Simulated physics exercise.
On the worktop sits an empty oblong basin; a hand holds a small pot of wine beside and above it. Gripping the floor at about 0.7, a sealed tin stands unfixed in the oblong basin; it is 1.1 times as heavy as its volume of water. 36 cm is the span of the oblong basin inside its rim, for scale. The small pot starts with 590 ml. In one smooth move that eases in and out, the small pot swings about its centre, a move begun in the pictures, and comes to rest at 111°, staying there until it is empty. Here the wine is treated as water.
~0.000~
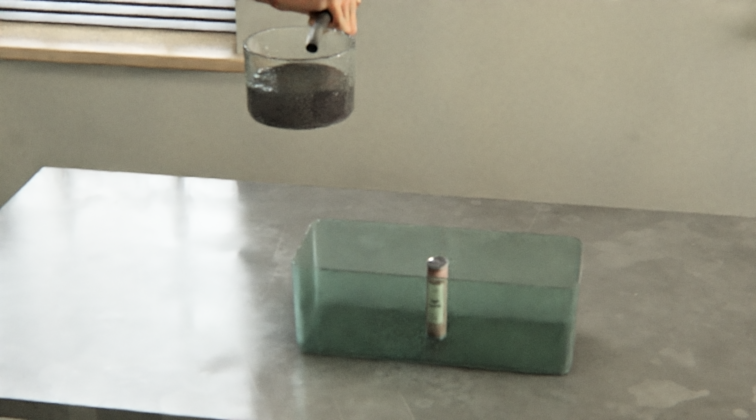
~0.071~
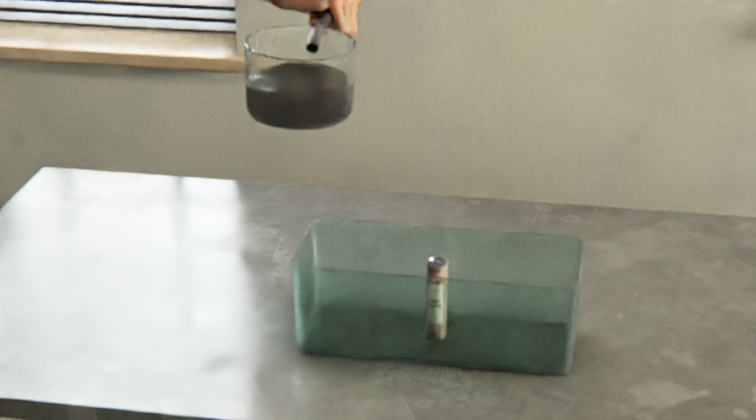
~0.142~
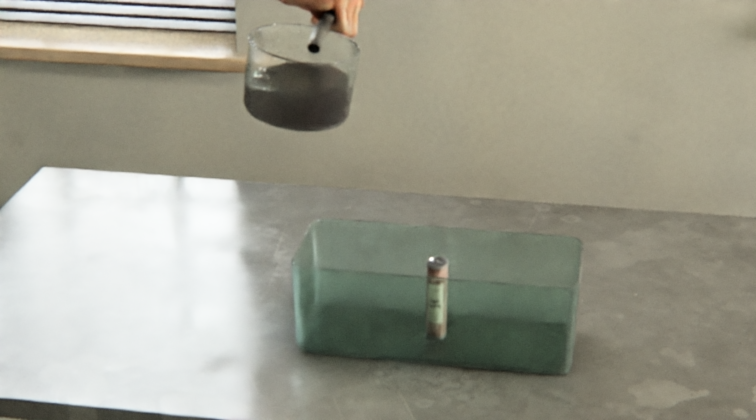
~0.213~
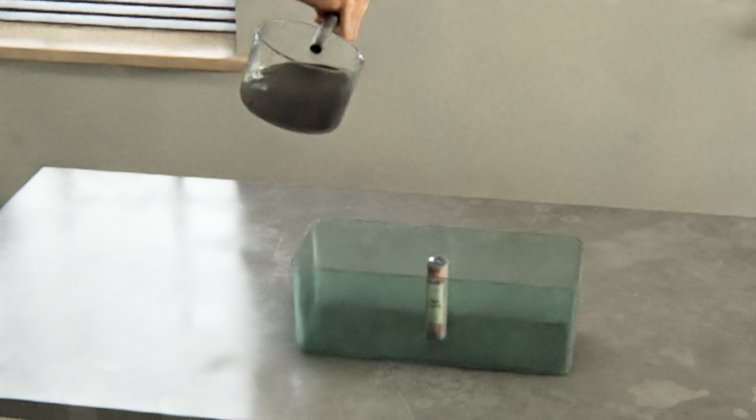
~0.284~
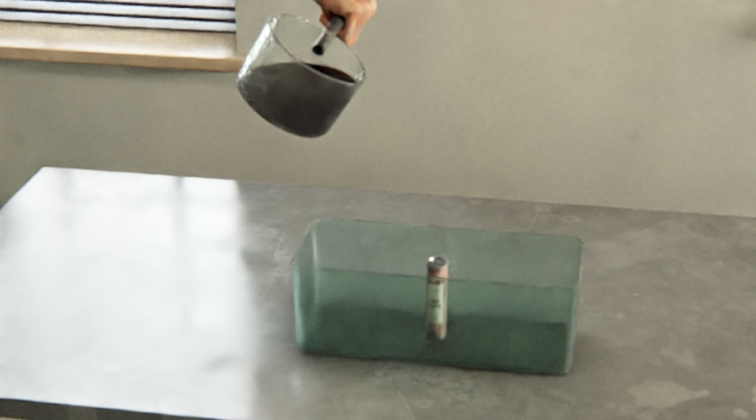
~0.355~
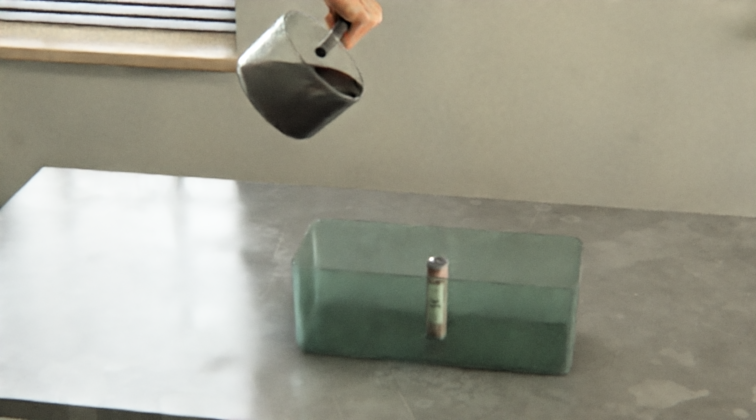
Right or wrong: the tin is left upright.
Wrong.
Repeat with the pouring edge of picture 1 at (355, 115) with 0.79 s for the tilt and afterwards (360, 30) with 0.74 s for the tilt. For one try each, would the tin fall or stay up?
First it keeps standing; then it goes over.
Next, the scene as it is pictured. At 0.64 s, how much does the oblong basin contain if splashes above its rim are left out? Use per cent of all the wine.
10 %, more or less.
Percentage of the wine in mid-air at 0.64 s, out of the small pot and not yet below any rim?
52 per cent.
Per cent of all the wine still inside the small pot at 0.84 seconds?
I reckon near 7 per cent still sits there.
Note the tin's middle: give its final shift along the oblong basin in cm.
Some 8.5 cm.
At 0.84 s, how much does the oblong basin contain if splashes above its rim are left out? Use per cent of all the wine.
Around 74 parts in a hundred.
Then, 0.64 s in, the tilt is 101° and 36 per cent is still to pour; the tin stands where it began.
Then, 0.84 s in, the tilt is 111° and 7 per cent is still to pour; the tin leans 8°.
Then, 1.06 s in, the tilt is 111° and 0 per cent is still to pour; the tin lies on its side.
Then, 1.29 s in, the tilt is 111° and 0 per cent is still to pour; the tin lies on its side.
Finally, the tin lies on its side.
